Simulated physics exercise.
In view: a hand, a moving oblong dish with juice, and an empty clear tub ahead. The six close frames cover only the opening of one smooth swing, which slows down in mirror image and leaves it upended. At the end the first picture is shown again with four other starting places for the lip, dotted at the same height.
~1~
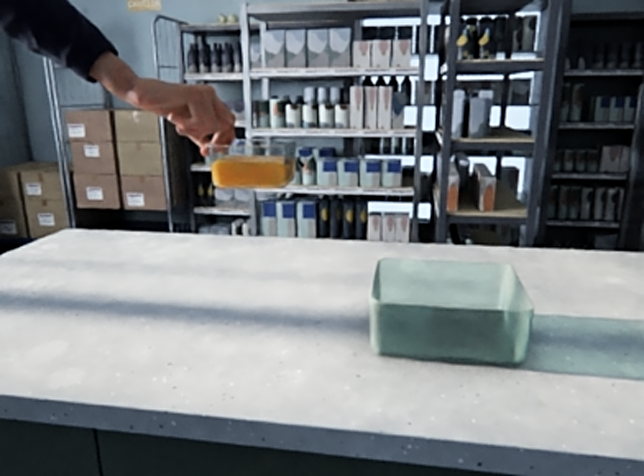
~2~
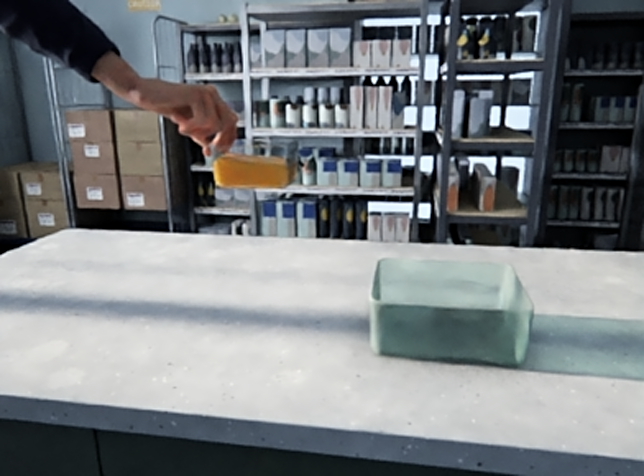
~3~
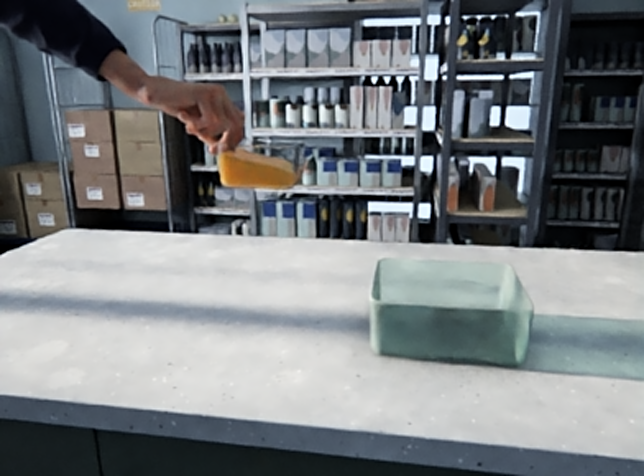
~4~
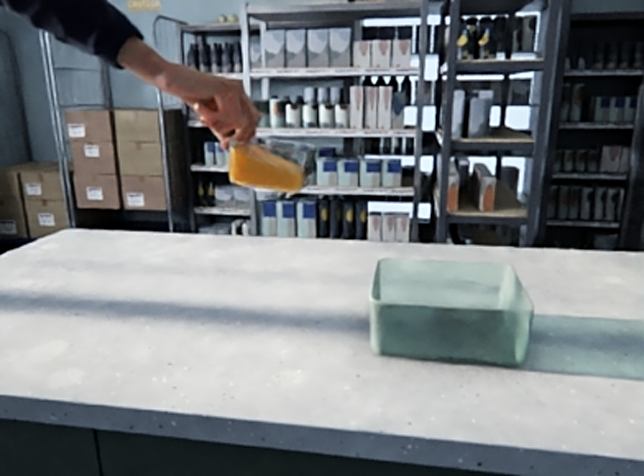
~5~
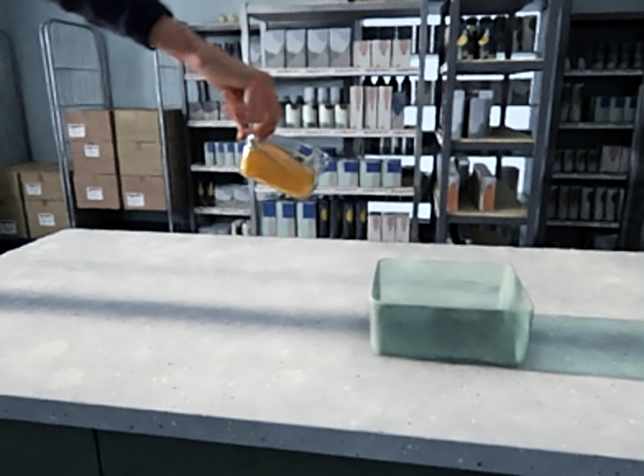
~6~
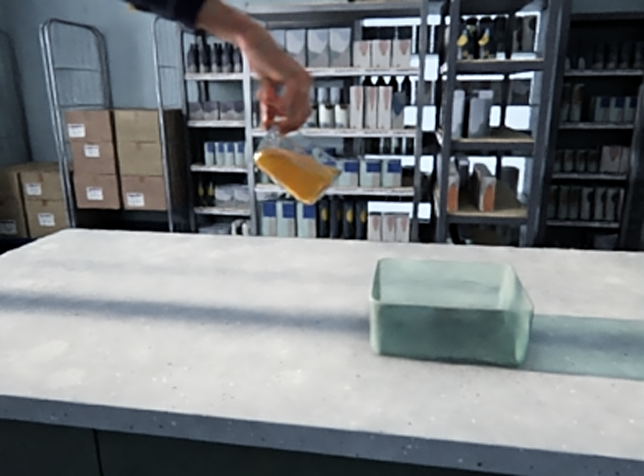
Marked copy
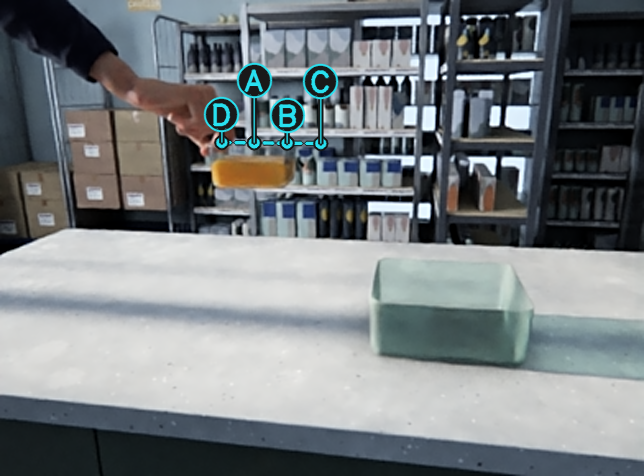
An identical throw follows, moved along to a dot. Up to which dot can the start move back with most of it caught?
I would pick spot A.
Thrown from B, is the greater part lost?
No, not at all.
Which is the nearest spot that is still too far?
The answer is D.
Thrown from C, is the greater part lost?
No.
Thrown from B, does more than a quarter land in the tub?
Yes.
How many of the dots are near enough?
Three.
In cyan, A at (254, 142); B at (287, 143); C at (320, 143); D at (221, 142).
With A, about 72 % lands in the tub, 16 % falls short and 12 % goes beside or beyond.
With B, about 82 % lands in the tub, 4 % falls short and 14 % goes beside or beyond.
With C, about 74 % lands in the tub, 6 % falls short and 19 % goes beside or beyond.
With D, about 13 % lands in the tub, 84 % falls short and 3 % goes beside or beyond.
